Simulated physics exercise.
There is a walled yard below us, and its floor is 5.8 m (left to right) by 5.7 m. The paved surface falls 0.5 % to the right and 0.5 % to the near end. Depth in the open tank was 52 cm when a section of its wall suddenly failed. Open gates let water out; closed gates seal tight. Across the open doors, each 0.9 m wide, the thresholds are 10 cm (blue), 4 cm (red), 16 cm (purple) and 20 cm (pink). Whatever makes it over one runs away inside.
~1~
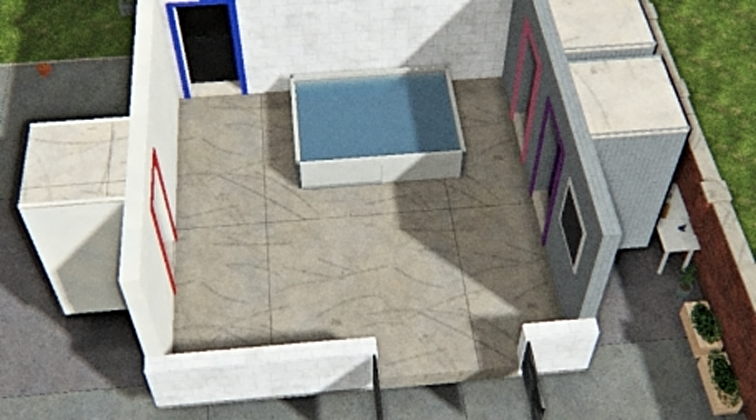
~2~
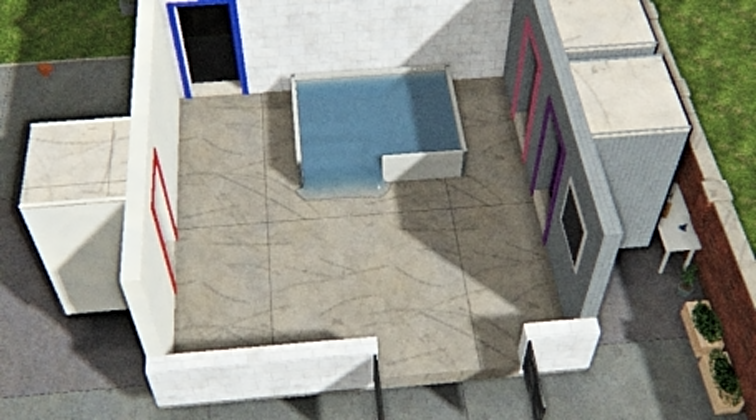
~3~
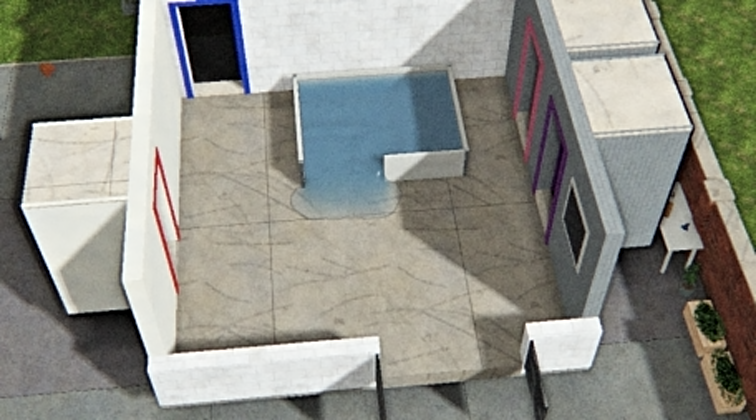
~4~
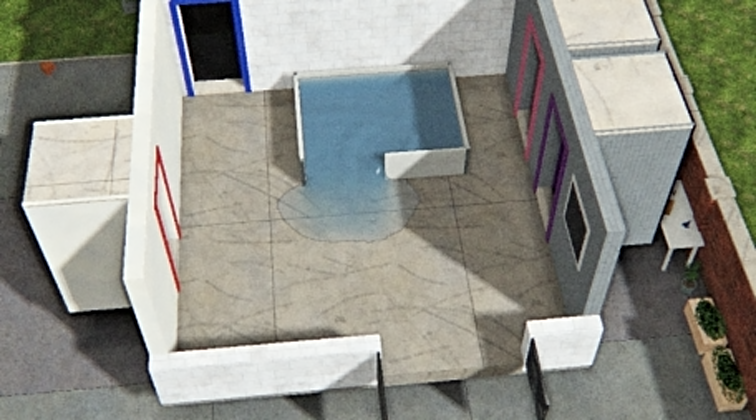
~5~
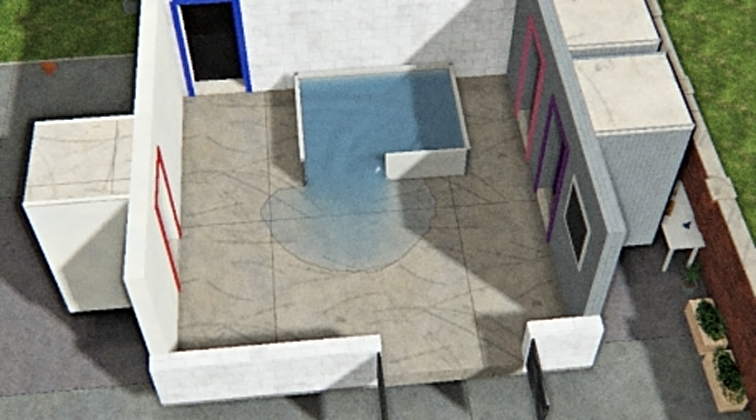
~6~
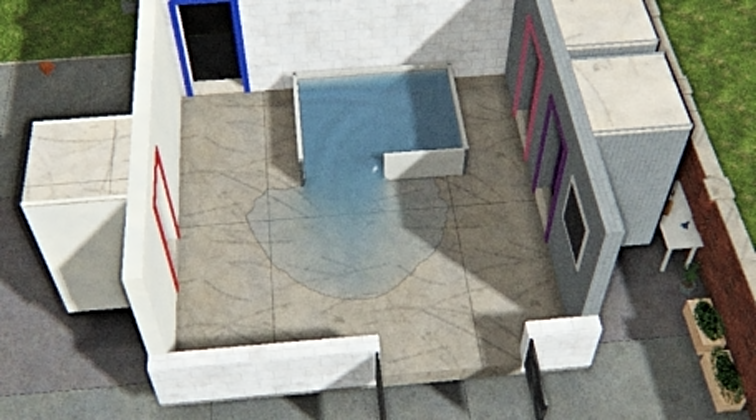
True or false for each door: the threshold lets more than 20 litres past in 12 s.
Blue door false, red door true, purple door false, pink door false.
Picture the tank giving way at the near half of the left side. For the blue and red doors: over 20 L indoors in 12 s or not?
At the blue door the limit is surpassed; at the red door it is surpassed.
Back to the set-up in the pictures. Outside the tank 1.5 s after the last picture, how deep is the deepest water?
Up to near 26 cm.
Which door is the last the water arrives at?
That would be the pink door.
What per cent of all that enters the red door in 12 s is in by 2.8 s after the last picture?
I'd put it at about 20 per cent by that point.
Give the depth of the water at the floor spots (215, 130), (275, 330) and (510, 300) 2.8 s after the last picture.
Taking the spots in order: 0 cm, 13 cm, 1 cm.
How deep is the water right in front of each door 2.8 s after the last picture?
Blue 0 cm, red 7 cm, purple 0 cm, pink 0 cm.
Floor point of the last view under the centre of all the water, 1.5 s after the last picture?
Its balance point lies near (358, 184).
Then, 0.7 s after the last picture water covers 35 % of the floor and is deepest (29 cm) near (322, 192); blue door not reached, red door not reached, purple door not reached, pink door not reached.
Then, 1.5 s after the last picture water covers 50 % of the floor and is deepest (26 cm) near (325, 366); blue door not reached, red door 5 cm at the sill, 0 L in, purple door not reached, pink door not reached.
Then, 2.8 s after the last picture water covers 55 % of the floor and is deepest (26 cm) near (251, 372); blue door not reached, red door 7 cm at the sill, 13 L in, purple door not reached, pink door not reached.
Then, 6.3 s after the last picture water covers 80 % of the floor and is deepest (16 cm) near (568, 345); blue door 10 cm at the sill, 0 L in, red door 7 cm at the sill, 55 L in, purple door 2 cm at the sill, 0 L in, pink door not reached.
Then, 11.3 s after the last picture water covers 95 % of the floor and is deepest (9 cm) near (502, 78); blue door 7 cm at the sill, 0 L in, red door 5 cm at the sill, 71 L in, purple door 3 cm at the sill, 0 L in, pink door 3 cm at the sill, 0 L in.
